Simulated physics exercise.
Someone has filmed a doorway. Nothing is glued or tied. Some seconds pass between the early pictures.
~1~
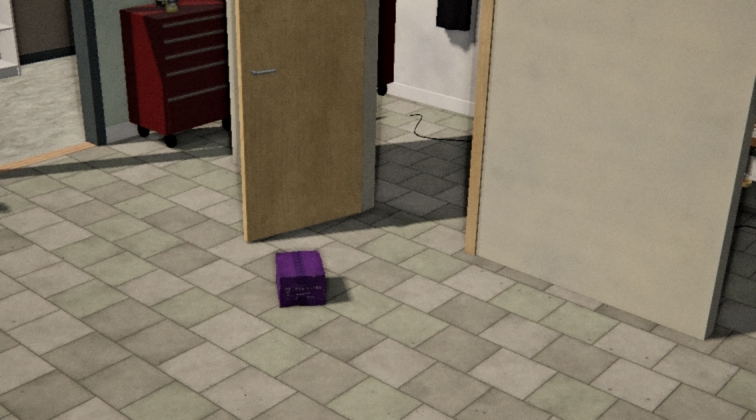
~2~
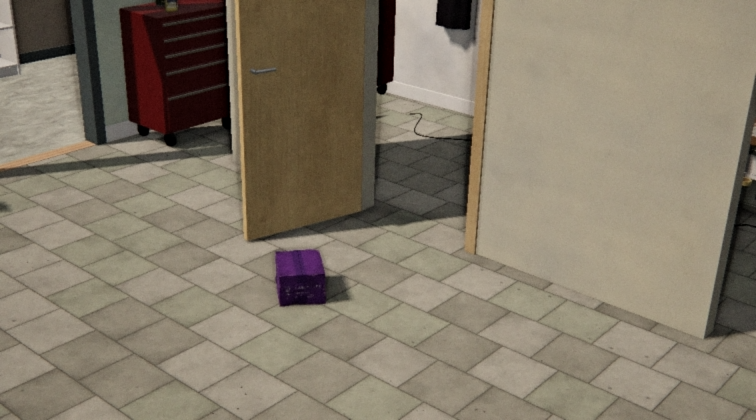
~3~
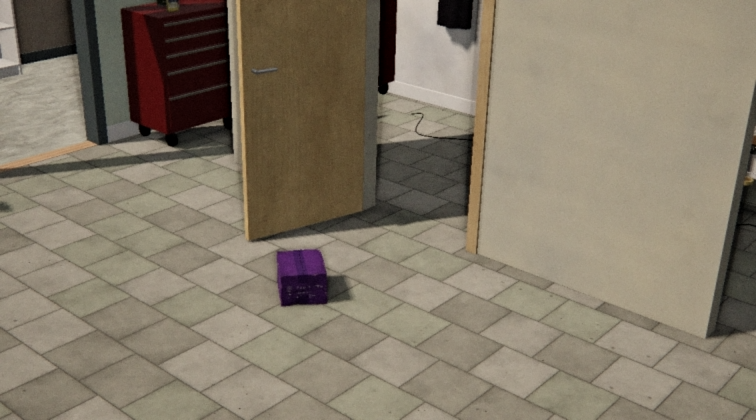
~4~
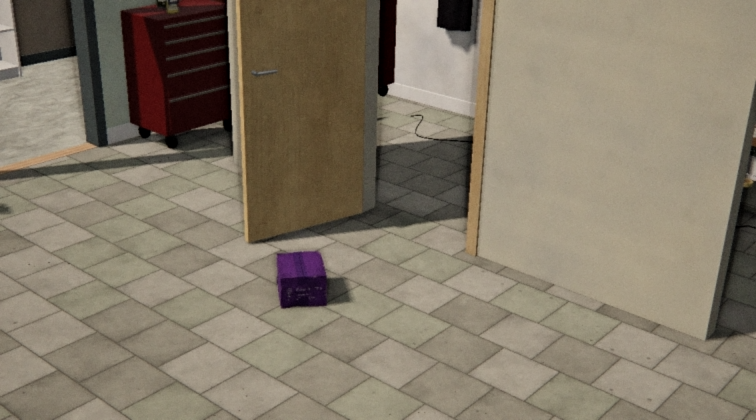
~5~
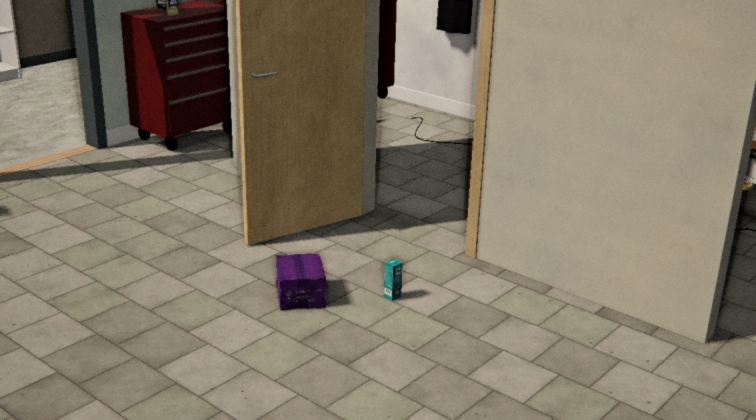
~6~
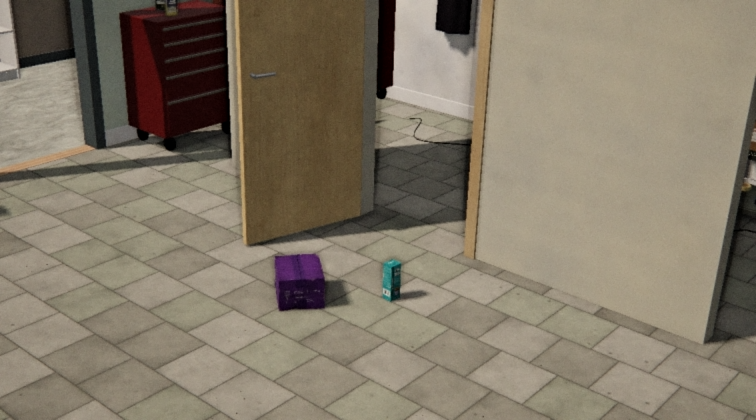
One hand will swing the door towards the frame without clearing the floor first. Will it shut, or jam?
As it turns out, it shuts.
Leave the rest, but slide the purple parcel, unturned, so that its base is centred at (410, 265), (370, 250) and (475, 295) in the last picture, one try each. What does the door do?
First try: It is blocked; second try: It reaches the frame; third try: It reaches the frame.
Then, 0.80 s after the last picture, open by 69°.
Then, 1.30 s after the last picture, open by 30°.
At rest, open by 0°; both in place. Seen from the same camera at the end, turquoise carton near (392, 281).
